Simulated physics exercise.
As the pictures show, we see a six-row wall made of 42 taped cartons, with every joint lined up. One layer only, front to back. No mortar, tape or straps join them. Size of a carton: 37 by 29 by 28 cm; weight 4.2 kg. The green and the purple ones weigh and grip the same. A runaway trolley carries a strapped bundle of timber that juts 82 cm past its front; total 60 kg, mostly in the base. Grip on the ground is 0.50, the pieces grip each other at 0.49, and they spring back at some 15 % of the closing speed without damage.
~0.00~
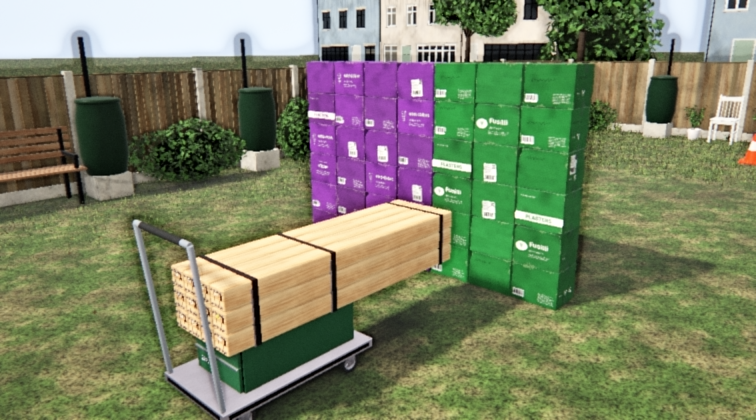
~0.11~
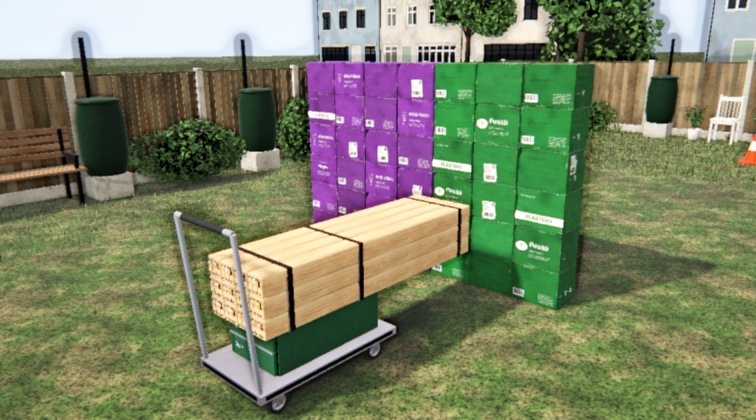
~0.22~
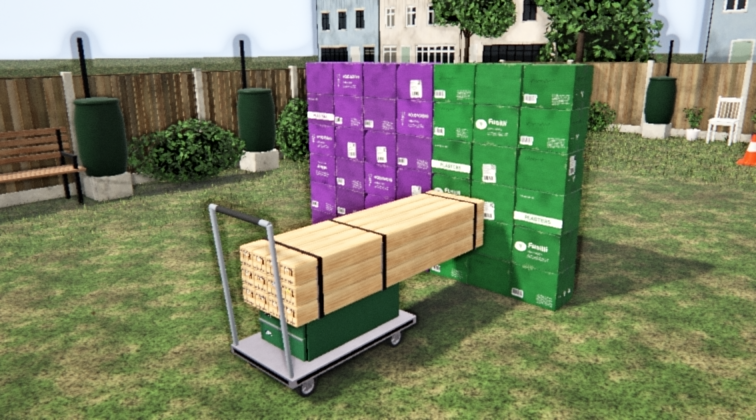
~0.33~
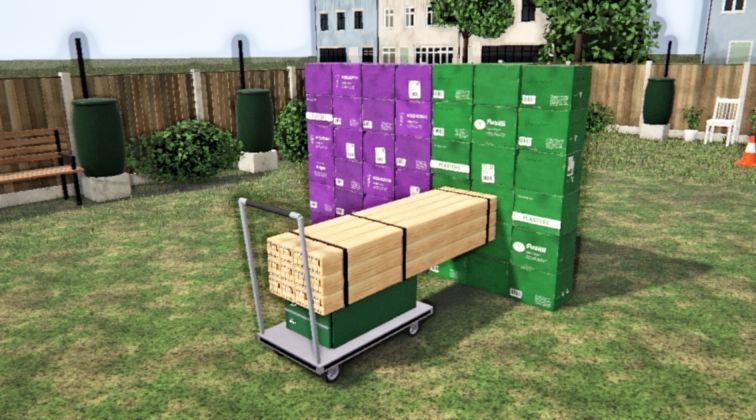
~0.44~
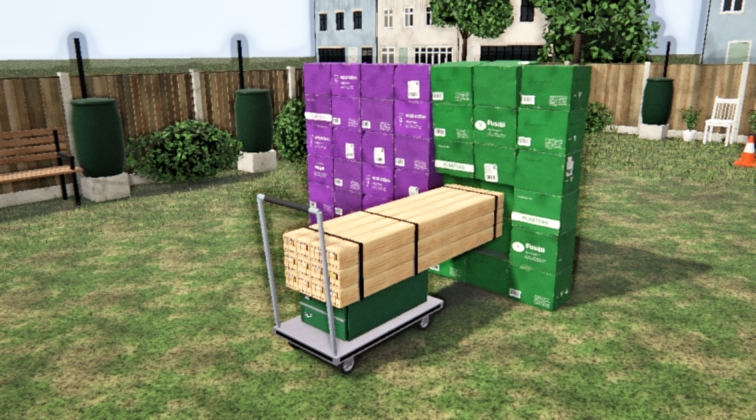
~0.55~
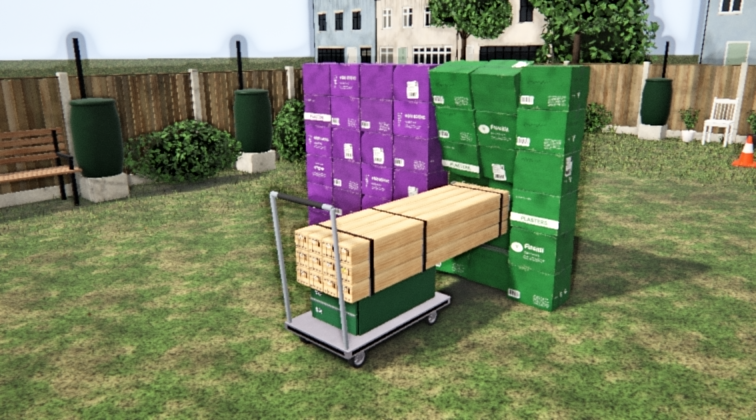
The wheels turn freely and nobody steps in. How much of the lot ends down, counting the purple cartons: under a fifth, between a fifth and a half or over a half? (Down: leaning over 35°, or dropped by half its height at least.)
Ending down: Under a fifth.
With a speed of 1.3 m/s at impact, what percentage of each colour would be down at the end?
Then green 60, purple 0 per cent.
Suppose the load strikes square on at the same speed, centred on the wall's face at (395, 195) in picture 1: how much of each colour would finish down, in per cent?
Then green 0, purple 40 per cent.
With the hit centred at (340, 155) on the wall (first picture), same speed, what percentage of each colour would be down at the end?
Then green 0, purple 50 per cent.
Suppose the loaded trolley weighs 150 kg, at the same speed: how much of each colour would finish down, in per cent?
In that case green 70, purple 0 per cent.
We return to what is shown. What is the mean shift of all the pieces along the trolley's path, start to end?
About 15 cm.
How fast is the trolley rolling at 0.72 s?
Roughly 0.7 m/s.
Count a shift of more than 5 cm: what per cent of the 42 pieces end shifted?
Shifted: 25 per cent.
Around 0.72 s, load 36 cm past the wall's line, still rolling; none of the 24 purple cartons down (8 of 42 in all colours); top purple carton unmoved; top green carton tipped 35°, 20 cm lower.
Around 1.00 s, load 53 cm past the wall's line, still rolling; none of the 24 purple cartons down (11 of 42 in all colours); top purple carton unmoved; top green carton on its side.
Finally (2.6 s), load 82 cm past the wall's line, stopped; none of the 24 purple cartons down (11 of 42 in all colours); top purple carton unmoved; top green carton on its side. That is 0 per cent. Seen by the last camera, middles, top purple carton near (387, 81), top green carton near (463, 166).
